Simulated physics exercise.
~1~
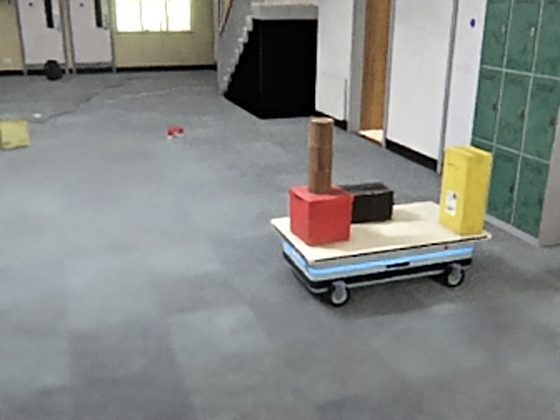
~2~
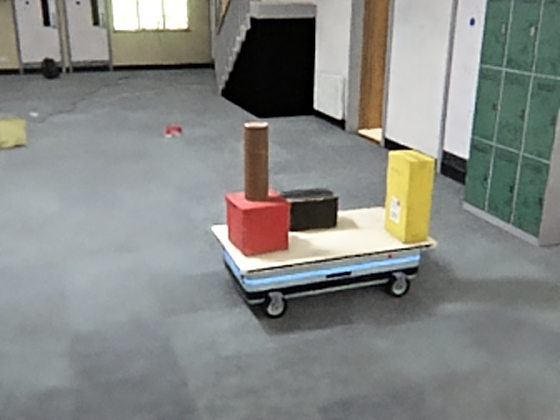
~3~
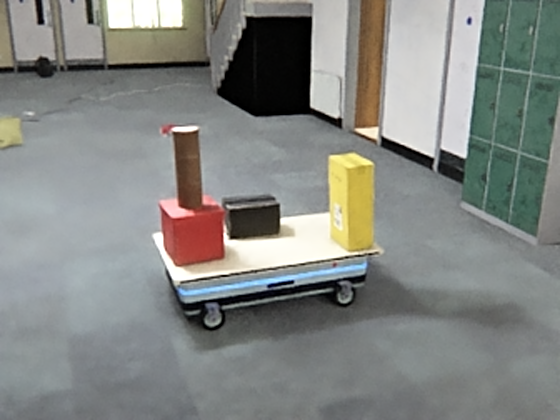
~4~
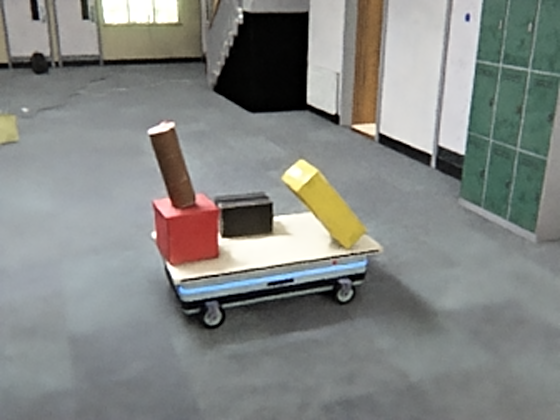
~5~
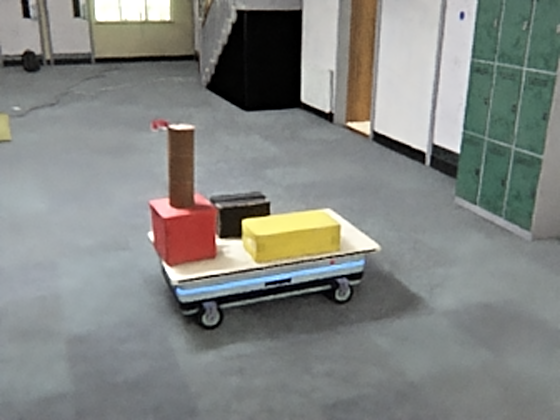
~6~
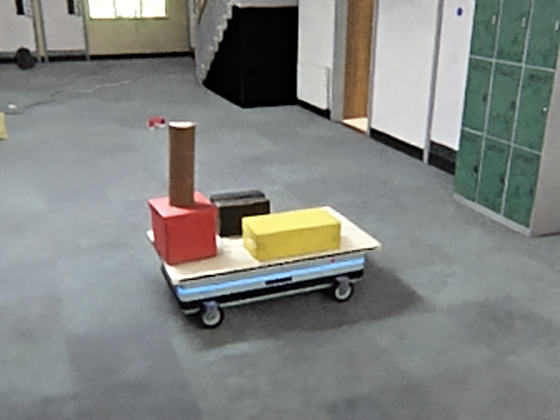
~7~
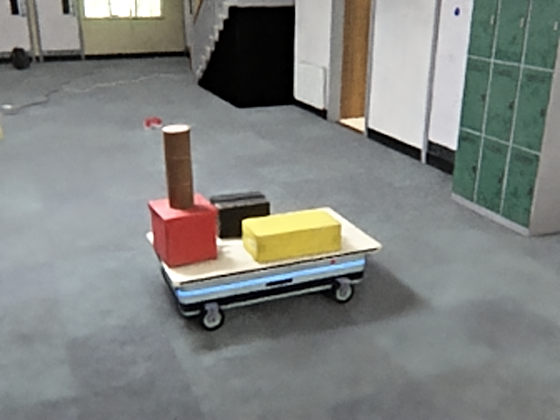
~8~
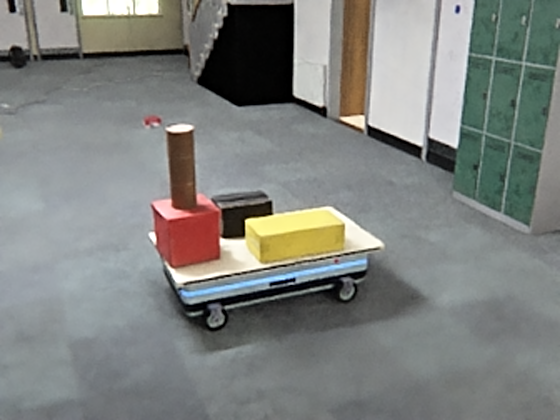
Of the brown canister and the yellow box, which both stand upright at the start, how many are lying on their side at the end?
One of them is lying on its side at the end, the yellow box, while the brown canister is still upright.
